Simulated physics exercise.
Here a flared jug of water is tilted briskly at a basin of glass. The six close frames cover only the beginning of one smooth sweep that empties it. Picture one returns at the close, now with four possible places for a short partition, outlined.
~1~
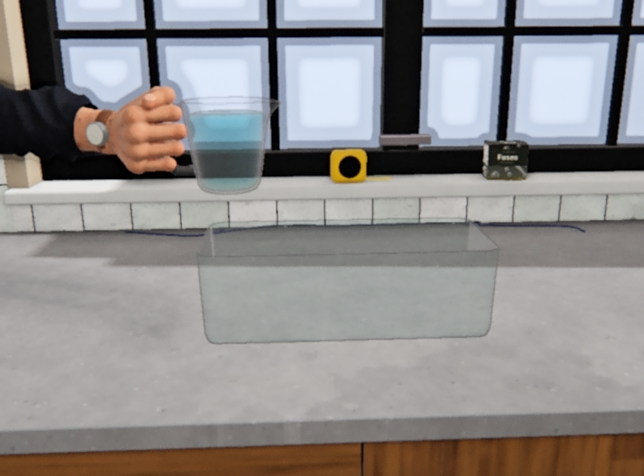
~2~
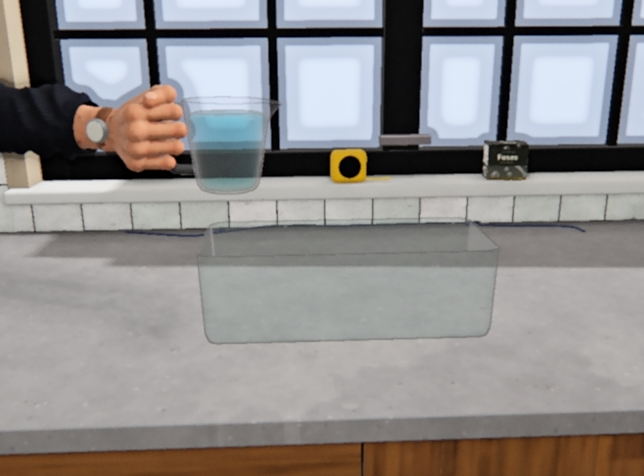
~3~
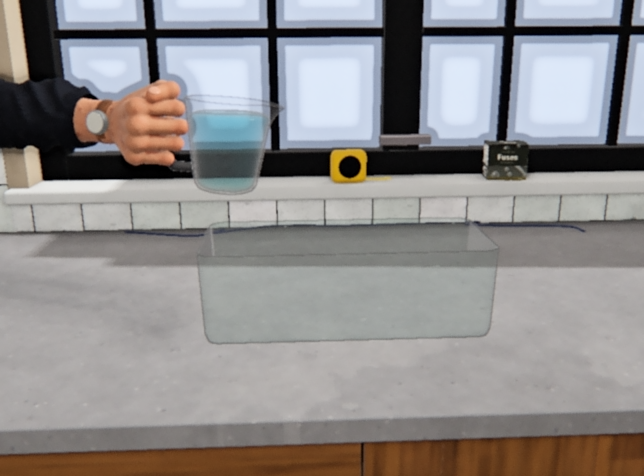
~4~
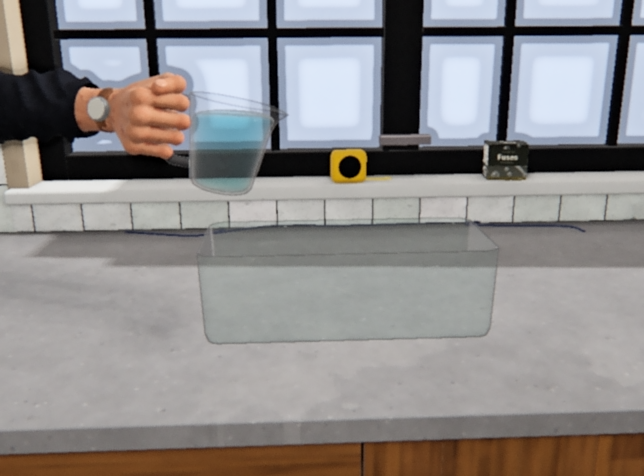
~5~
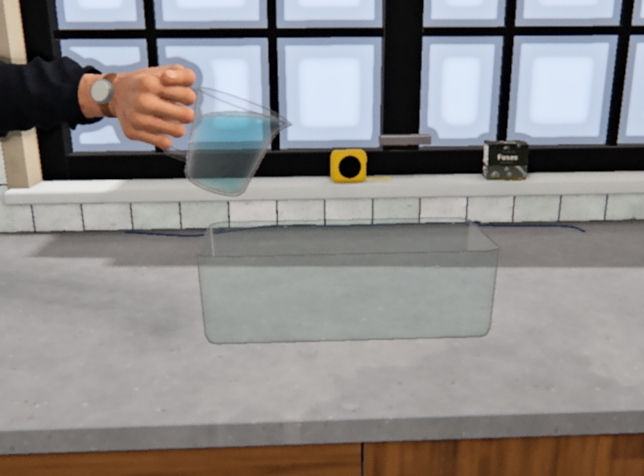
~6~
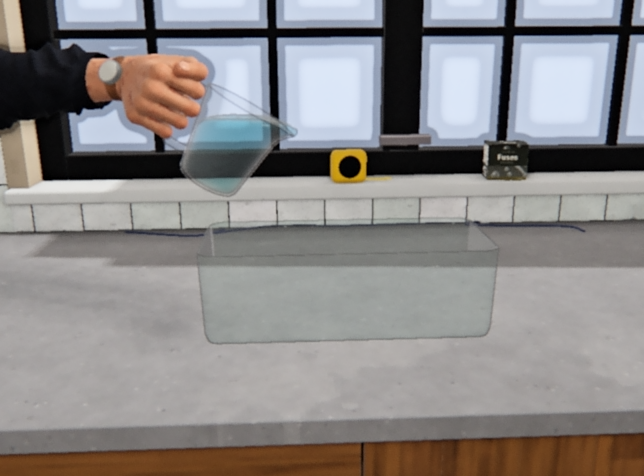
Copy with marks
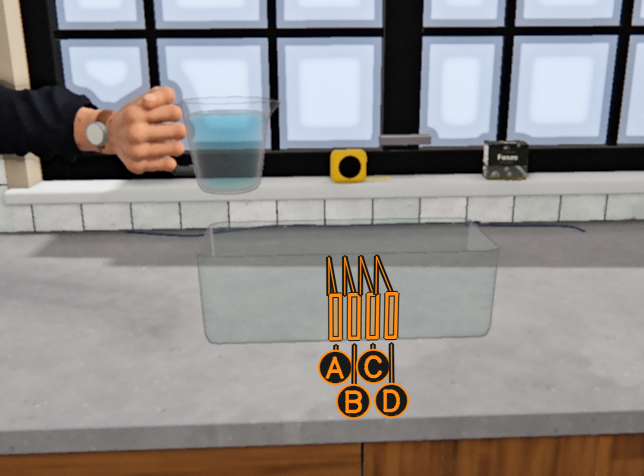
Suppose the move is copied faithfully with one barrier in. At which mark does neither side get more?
The answer is slot A.
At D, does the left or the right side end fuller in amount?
More ends on the left.
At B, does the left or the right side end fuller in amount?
The left side.
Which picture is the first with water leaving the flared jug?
In picture 6.
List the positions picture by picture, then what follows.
Upright, lip at (280, 102); basin from (205, 341) to (489, 334); nothing has left yet, in the first picture.
Upright, lip at (281, 103); nothing has left yet, in the second picture.
Tipped about 6°, lip at (284, 108); nothing has left yet, in the third picture.
Tipped about 12°, lip at (287, 114); nothing has left yet, in the fourth picture.
Tipped about 21°, lip at (291, 124); nothing has left yet, in the fifth picture.
Tipped about 31°, lip at (294, 136); water is over the lip, down to (294, 136), in the sixth picture.
On the marked copy, A at (336, 345); B at (354, 345); C at (372, 344); D at (391, 344).
If A is chosen, about 52 % ends left of the wall and 48 % right of it.
If B is chosen, about 90 % ends left of the wall and 8 % right of it.
If C is chosen, about 94 % ends left of the wall and 4 % right of it.
If D is chosen, about 96 % ends left of the wall and 3 % right of it.
